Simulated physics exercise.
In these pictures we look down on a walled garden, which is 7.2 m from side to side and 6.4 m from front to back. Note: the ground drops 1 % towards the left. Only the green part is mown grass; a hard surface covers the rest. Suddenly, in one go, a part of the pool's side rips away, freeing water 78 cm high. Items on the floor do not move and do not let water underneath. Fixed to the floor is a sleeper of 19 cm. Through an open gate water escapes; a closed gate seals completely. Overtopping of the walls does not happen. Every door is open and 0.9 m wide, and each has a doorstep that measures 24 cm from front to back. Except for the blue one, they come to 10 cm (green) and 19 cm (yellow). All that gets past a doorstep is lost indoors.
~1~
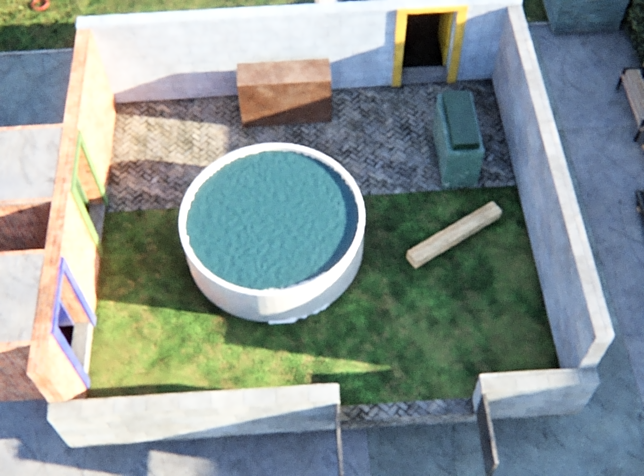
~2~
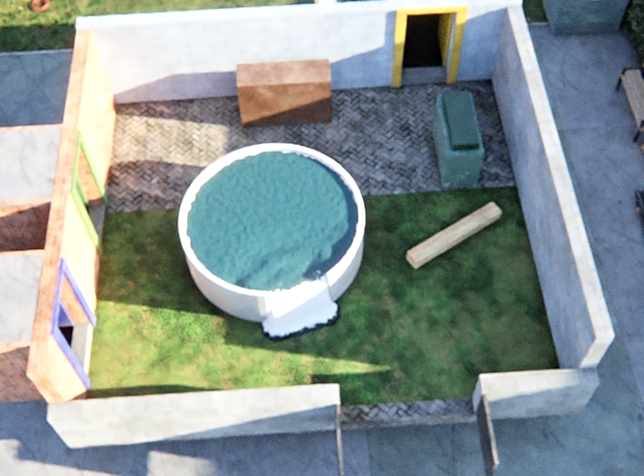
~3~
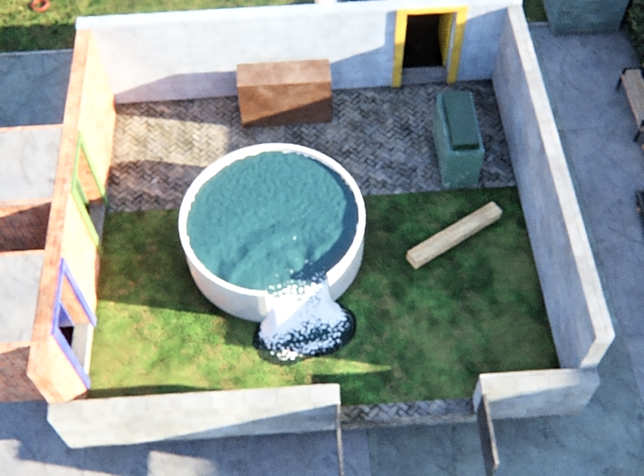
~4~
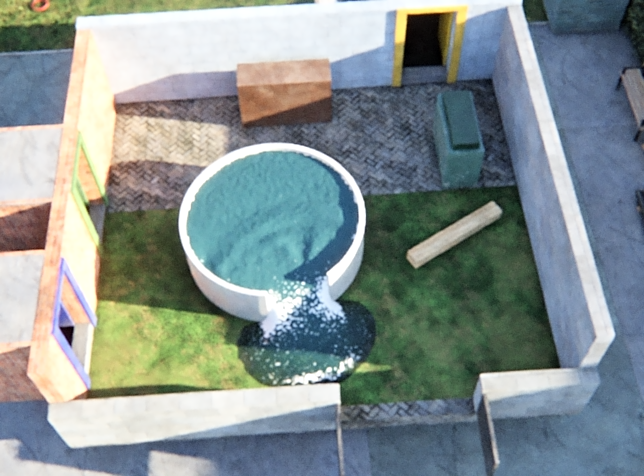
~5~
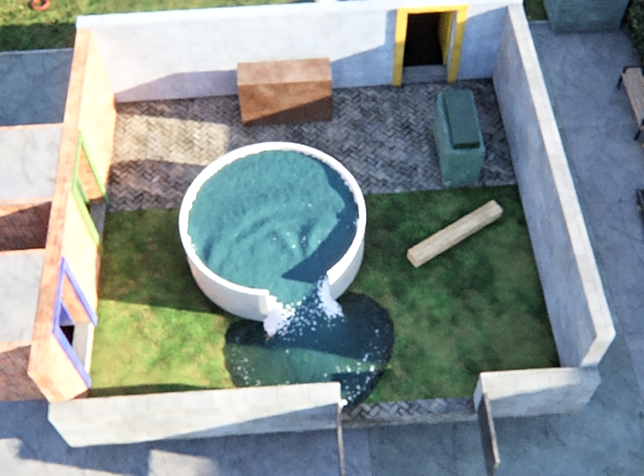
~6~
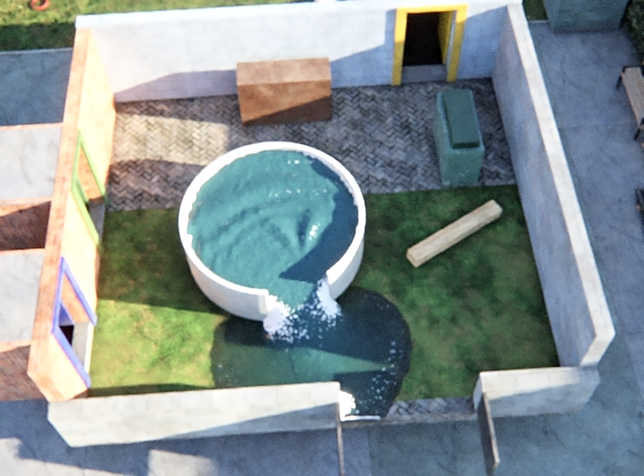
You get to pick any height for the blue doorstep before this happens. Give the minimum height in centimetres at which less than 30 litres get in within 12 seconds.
13 cm.
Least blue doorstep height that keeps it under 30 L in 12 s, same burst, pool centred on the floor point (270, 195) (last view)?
Near 12.0 cm.
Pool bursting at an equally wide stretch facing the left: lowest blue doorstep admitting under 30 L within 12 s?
In that case you'd want it roughly 14.5 cm high.
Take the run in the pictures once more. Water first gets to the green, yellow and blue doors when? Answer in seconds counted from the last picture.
Times - green 3.0 seconds, yellow 9.5 seconds, blue 1.6 seconds.
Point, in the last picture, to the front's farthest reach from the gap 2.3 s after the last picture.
The tip of the flood lies near (555, 389).
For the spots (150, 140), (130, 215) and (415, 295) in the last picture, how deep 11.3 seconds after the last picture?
I'd read roughly 10, 6 and 6 cm there.
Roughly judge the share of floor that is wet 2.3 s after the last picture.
About 35 per cent.
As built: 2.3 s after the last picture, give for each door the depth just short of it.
Reading in centimetres: Green = 0, yellow = 0, blue = 20.
Then, 0.7 s after the last picture water covers 20 % of the floor, deepest (48 cm) near (302, 395); it has not reached the blue door.
Then, 2.3 s after the last picture water covers 35 % of the floor, deepest (34 cm) near (302, 407); 20 cm at the blue door, 0 litres in over its 19 cm doorstep.
Then, 11.3 s after the last picture water covers 95 % of the floor, deepest (12 cm) near (84, 422); 11 cm at the blue door, 1 litre in over its 19 cm doorstep.
At the blue door as built, the water peaked near 20 cm, 2.3 s after the last picture.
With a doorstep of 11 cm, 64 litres would have come in within the 12 s; with 14.5 cm, 17 litres. So under 30 litres takes about 13 cm.
